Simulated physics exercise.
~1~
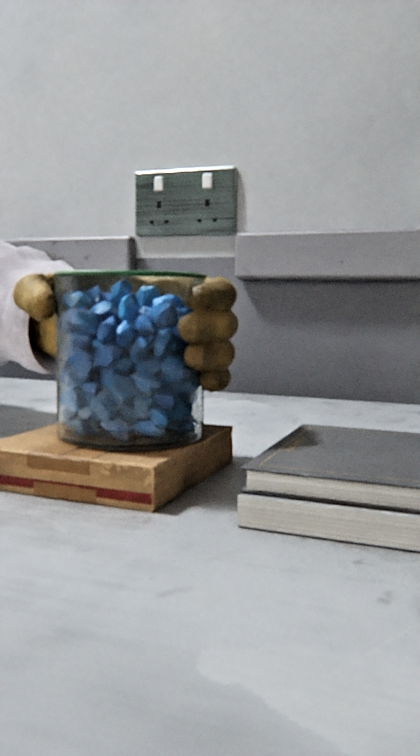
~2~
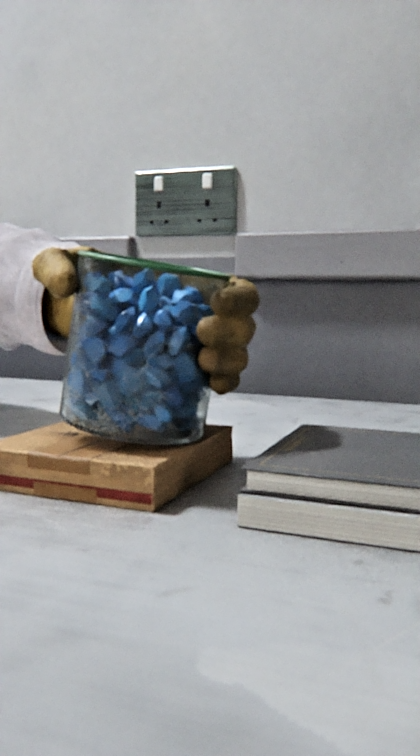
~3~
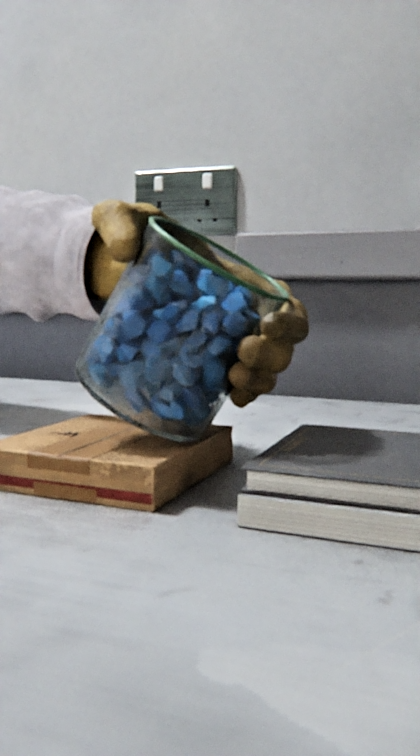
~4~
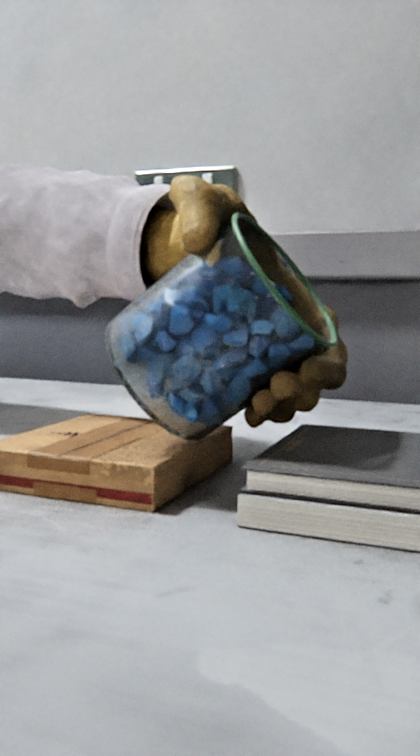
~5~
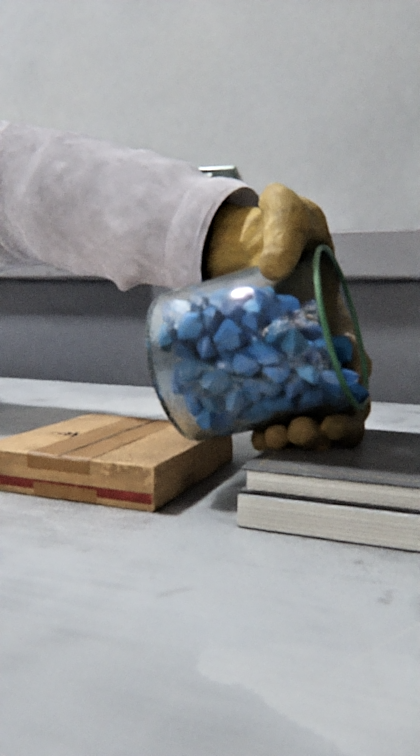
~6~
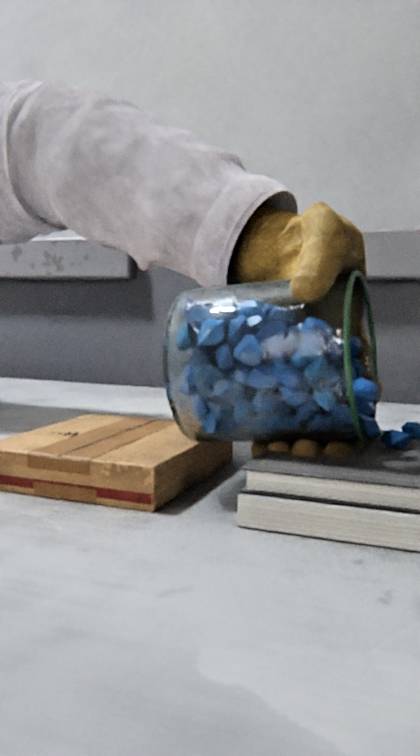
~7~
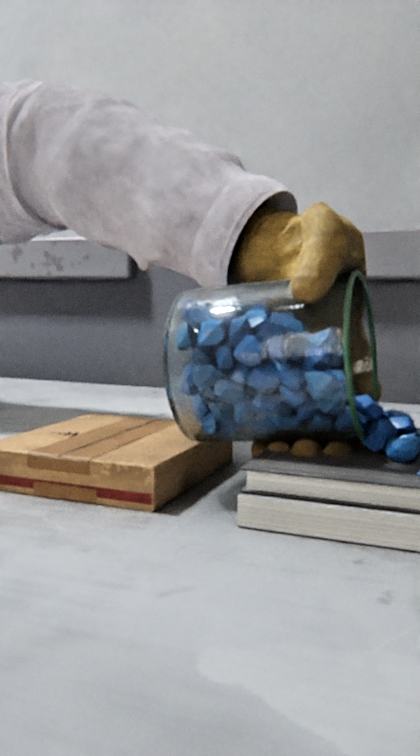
Glass of blue stones being tipped rightward by gloved hands onto stacked books, a few stones spilling from its mouth.
